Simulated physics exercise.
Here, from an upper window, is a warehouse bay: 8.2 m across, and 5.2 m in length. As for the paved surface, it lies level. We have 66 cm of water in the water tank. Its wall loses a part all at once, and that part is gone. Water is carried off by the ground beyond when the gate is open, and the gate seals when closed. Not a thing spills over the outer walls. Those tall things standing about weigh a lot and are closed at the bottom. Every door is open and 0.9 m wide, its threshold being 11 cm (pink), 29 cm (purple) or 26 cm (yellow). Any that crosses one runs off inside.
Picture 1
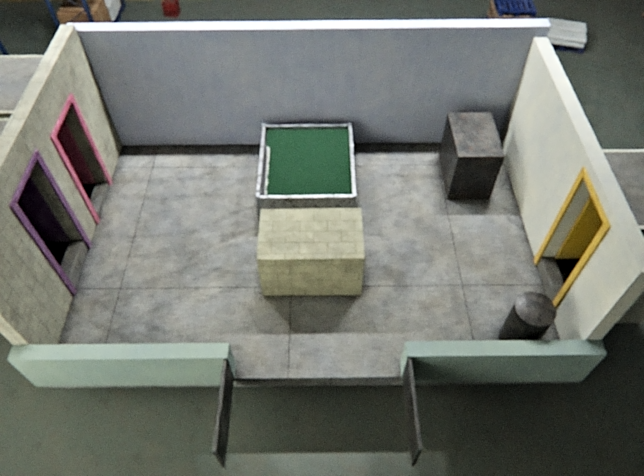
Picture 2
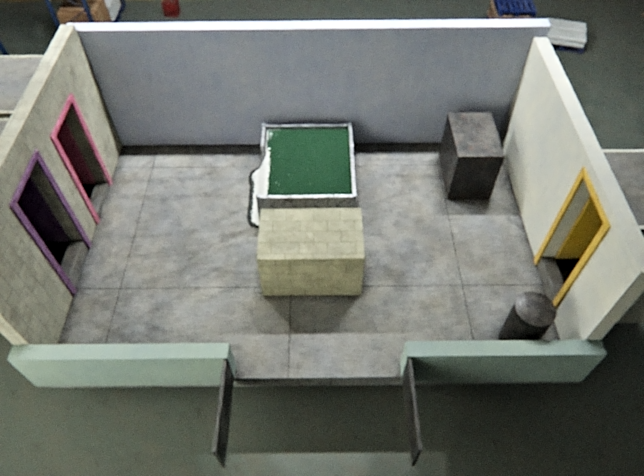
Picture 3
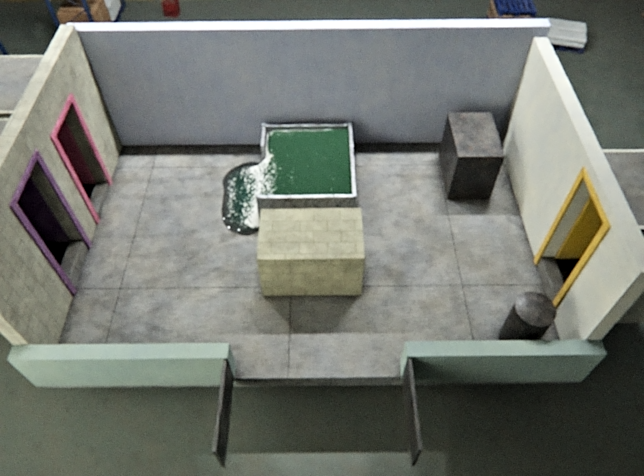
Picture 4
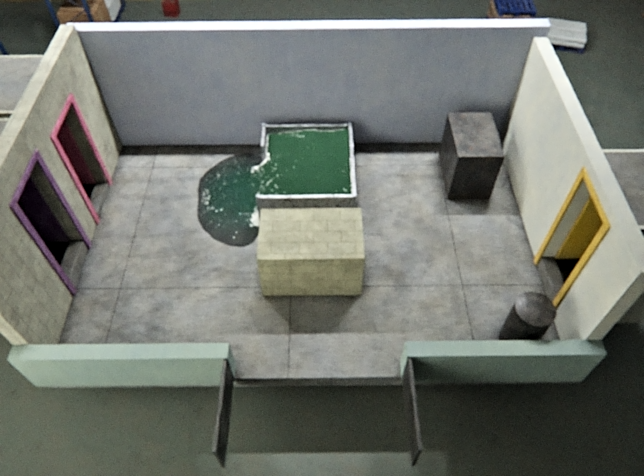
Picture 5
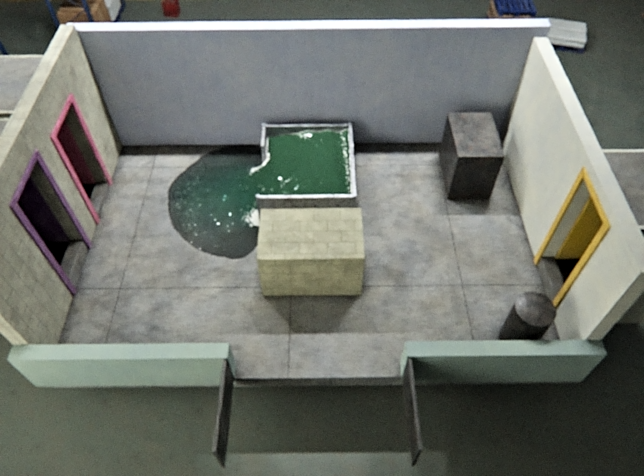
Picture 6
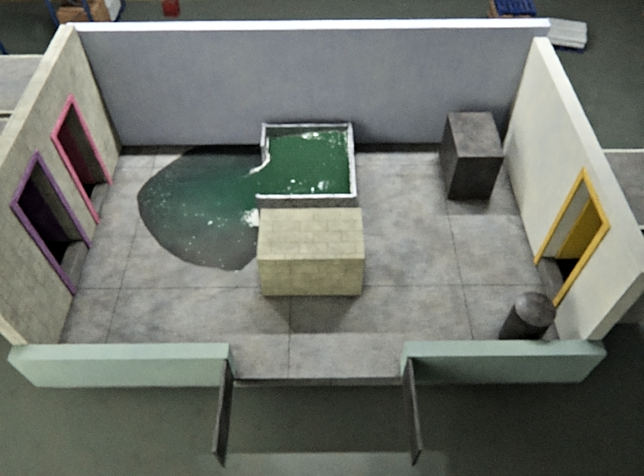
Green-looking water burst through the left side of a rectangular tank inside a walled bay, foaming at first, then spread leftward across the gray floor in a widening, rounded dark pool.
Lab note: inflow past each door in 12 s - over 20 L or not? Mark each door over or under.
Pink door: Over; purple door: Under; yellow door: Under.
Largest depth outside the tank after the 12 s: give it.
Depth: Approx. 8 cm.
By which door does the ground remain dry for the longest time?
Last comes the yellow one.
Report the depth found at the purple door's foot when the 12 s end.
6.5 cm.
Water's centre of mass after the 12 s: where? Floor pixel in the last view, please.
(272, 241).
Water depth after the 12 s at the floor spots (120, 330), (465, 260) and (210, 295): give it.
First 6 cm, then 3 cm, then 5 cm.
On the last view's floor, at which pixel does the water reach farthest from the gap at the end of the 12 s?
About pixel (562, 361).
A moment later water covers 30 % of the floor and is deepest (32 cm) near (258, 203); pink door 19 cm at the sill, 38 L in, purple door 9 cm at the sill, 0 L in, yellow door not reached.
Soon after water covers 35 % of the floor and is deepest (32 cm) near (122, 148); pink door 28 cm at the sill, 127 L in, purple door 22 cm at the sill, 0 L in, yellow door not reached.
Next water covers 40 % of the floor and is deepest (24 cm) near (51, 365); pink door 19 cm at the sill, 213 L in, purple door 15 cm at the sill, 0 L in, yellow door not reached.
Later on water covers 65 % of the floor and is deepest (13 cm) near (58, 345); pink door 8 cm at the sill, 236 L in, purple door 11 cm at the sill, 0 L in, yellow door not reached.
At the end water covers 85 % of the floor and is deepest (8 cm) near (479, 145); pink door 6 cm at the sill, 236 L in, purple door 6 cm at the sill, 0 L in, yellow door 4 cm at the sill, 0 L in.
